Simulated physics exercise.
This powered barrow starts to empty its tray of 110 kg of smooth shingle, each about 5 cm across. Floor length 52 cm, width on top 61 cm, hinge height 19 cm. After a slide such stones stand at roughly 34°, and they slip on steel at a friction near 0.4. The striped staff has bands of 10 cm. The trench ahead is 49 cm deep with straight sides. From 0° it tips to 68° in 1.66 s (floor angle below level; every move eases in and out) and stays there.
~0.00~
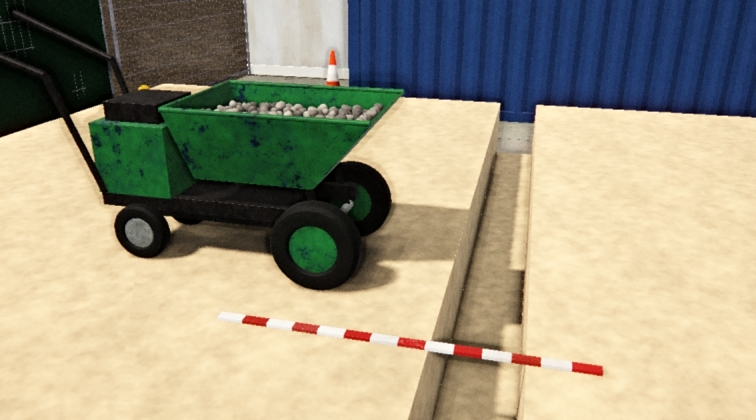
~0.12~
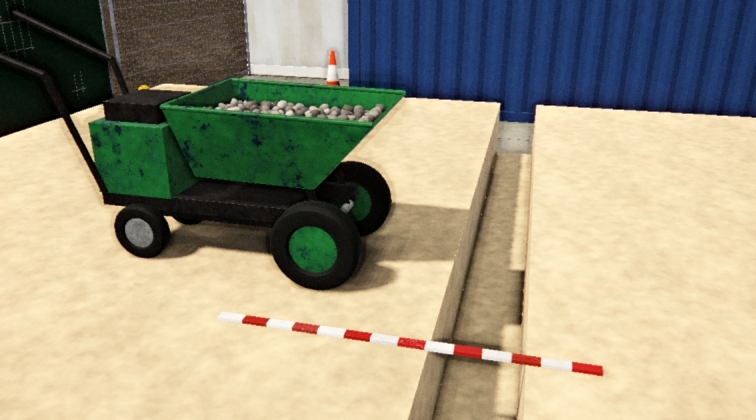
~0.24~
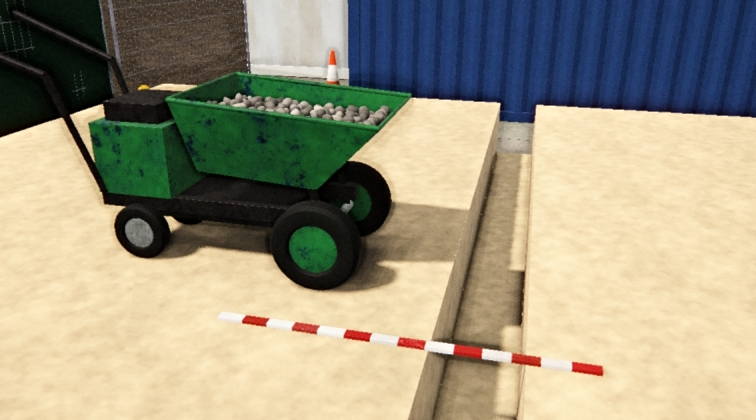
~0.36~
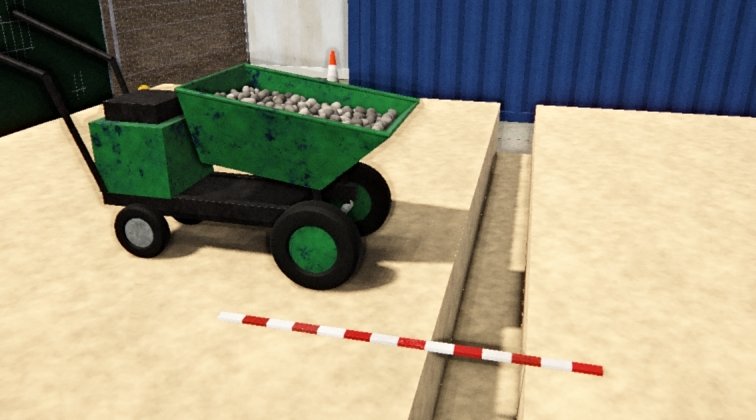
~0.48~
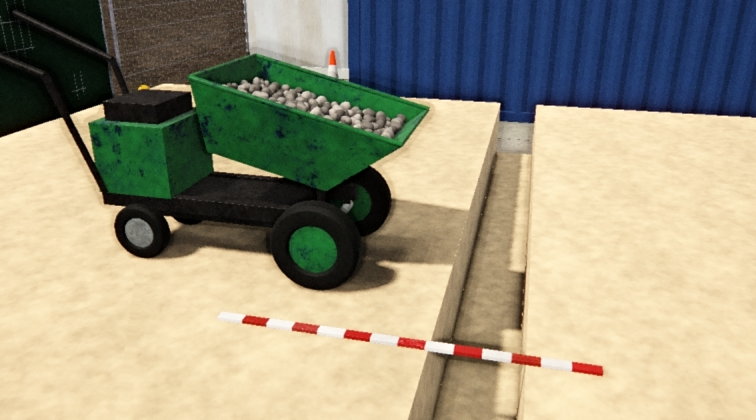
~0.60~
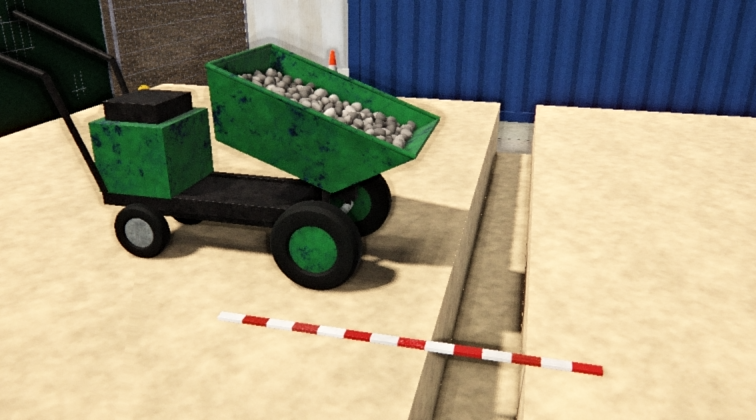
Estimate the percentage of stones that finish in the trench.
About 86 per cent.
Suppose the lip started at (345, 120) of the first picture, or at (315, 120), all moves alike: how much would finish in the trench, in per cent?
Near 100 per cent from the first place, 90 from the second.
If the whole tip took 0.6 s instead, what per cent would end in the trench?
In that case some 60 per cent.
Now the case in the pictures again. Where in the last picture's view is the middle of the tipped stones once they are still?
Around (494, 355).
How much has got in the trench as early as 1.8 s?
About 45 per cent by then.
After 1.2 s the floor is at 57°; 100 % in the tray; the foremost stones are at (468, 219).
After 1.8 s the floor is at 68°; 45 % in the tray, 47 % in the trench, 8 % past the trench; the foremost stones are at (585, 288).
After 2.1 s the floor is at 68°; 16 % in the tray, 70 % in the trench, 14 % past the trench; the foremost stones are at (661, 288).
After 4.1 s the floor is at 68°; 0 % in the tray, 86 % in the trench, 14 % past the trench; the foremost stones are at (690, 297).
